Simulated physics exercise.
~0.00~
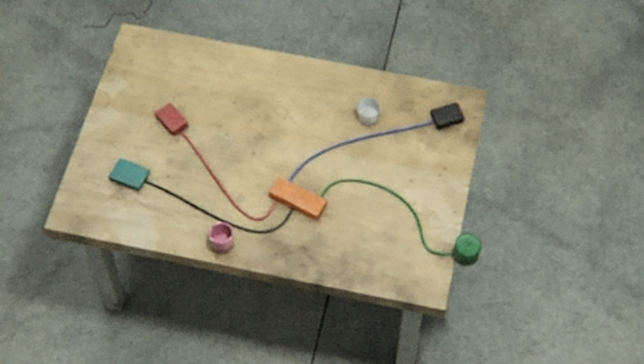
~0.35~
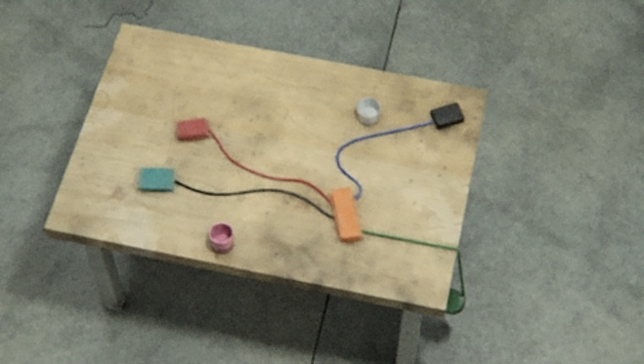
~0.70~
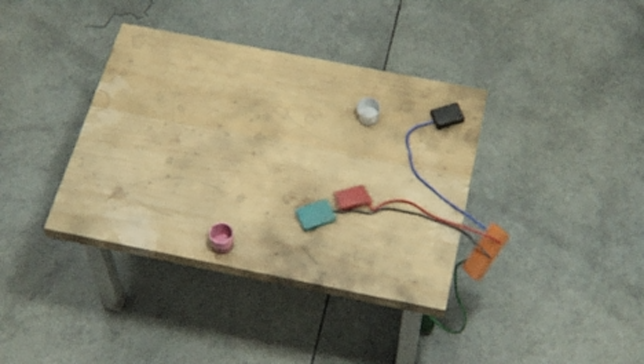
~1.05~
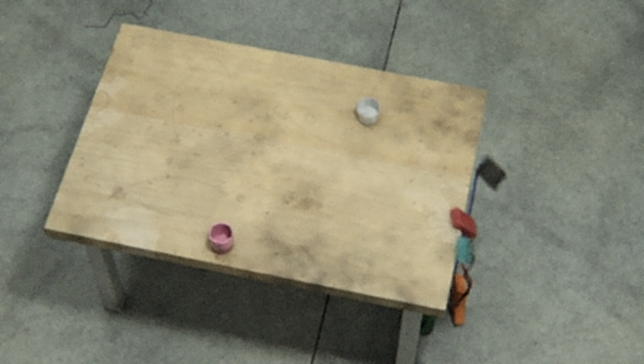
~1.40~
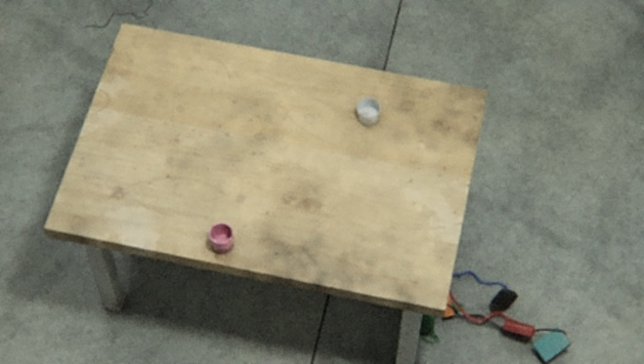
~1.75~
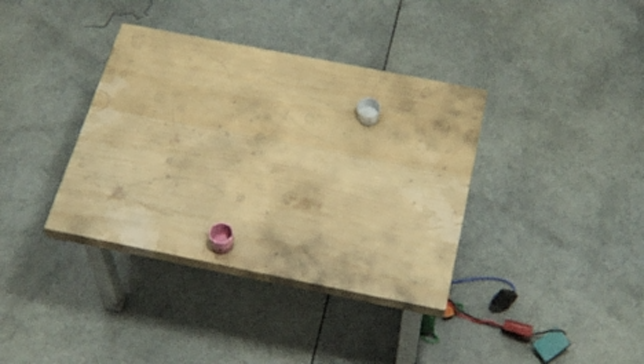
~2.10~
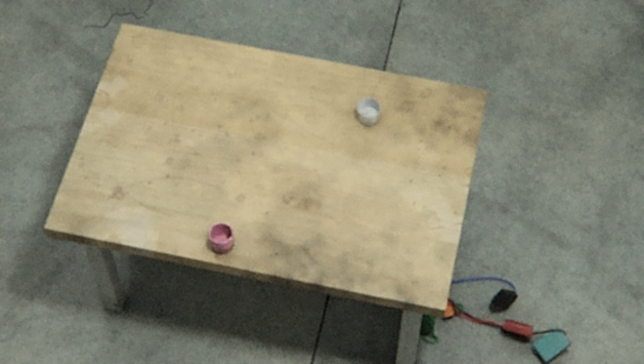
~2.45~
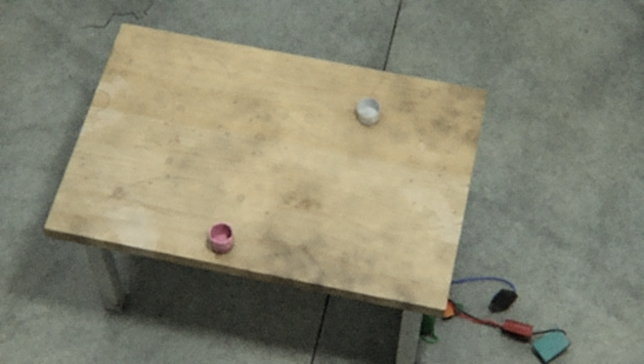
A green speaker hangs off the right edge of a wooden workbench on a grey concrete floor, seen from above, wired to an orange power strip. Cables link the strip to a teal phone and red charger on the left and a black drive at upper right, while a white cup and pink mug stand nearby. The speaker drops, dragging the strip rightward with the phone and charger trailing. The strip goes over the edge, then the charger, phone and drive follow. They end motionless at lower right, the cup and mug still on the bench.
